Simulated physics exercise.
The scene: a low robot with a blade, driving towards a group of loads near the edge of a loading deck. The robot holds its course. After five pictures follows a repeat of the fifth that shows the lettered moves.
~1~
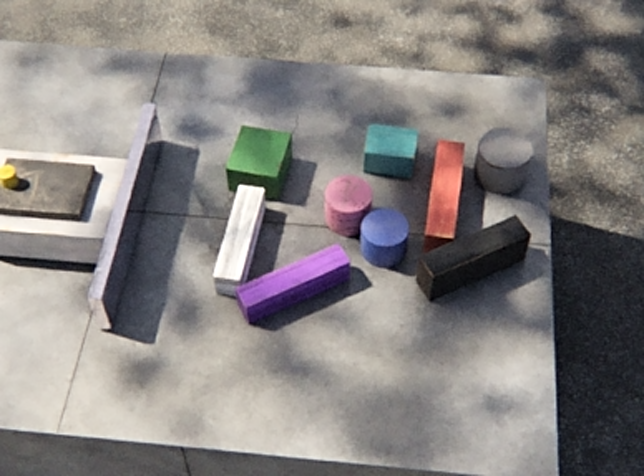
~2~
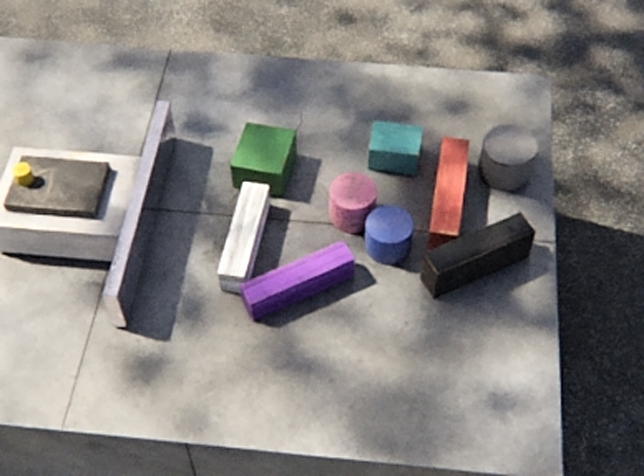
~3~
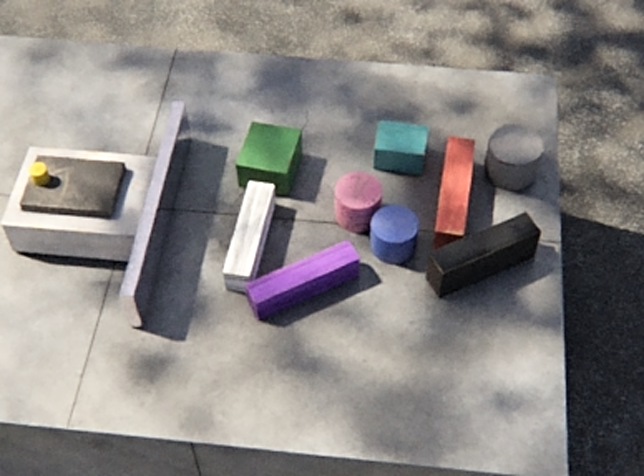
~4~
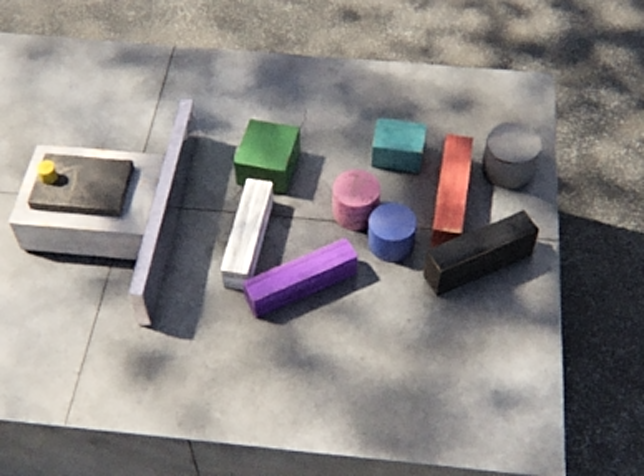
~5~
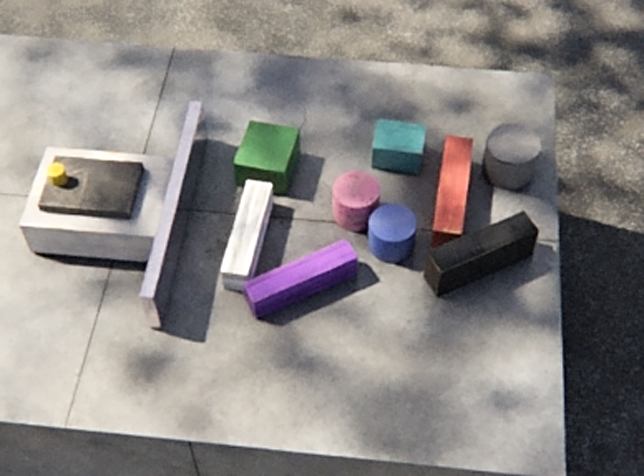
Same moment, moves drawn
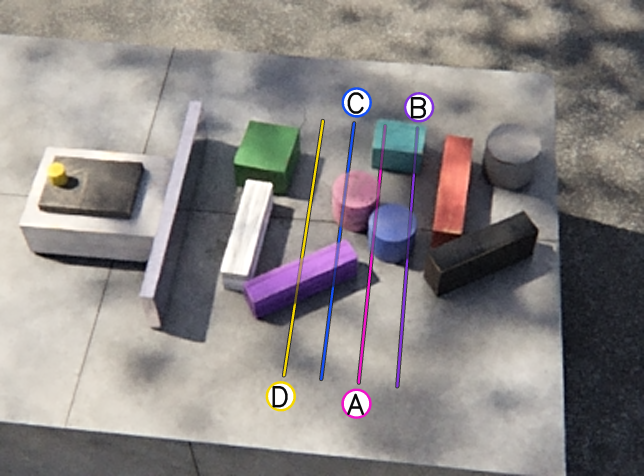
A low white robot with an upright blade moving slowly right across a grey slab towards coloured blocks and cylinders, which stay still.
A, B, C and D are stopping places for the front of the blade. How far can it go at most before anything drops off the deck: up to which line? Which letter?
Stop at A.
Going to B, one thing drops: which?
The grey canister goes over.
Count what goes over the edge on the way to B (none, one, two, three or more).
In all, one.
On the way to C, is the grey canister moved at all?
No.
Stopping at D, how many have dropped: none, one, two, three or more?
In all, none.
On the marked copy, A at (373, 242); B at (408, 245); C at (339, 240); D at (305, 237).
Taking A. A third of the way, robot (169, 192); green crate (292, 159); white stick (264, 236).
Two thirds of the way, robot (240, 198); turquoise crate (411, 147); purple stick (352, 297).
When it is over, robot (292, 202); grey canister (545, 163); red bar (481, 197); nothing has fallen.
As for the rest, B drops the grey canister; C is safe but short; D is safe but short.
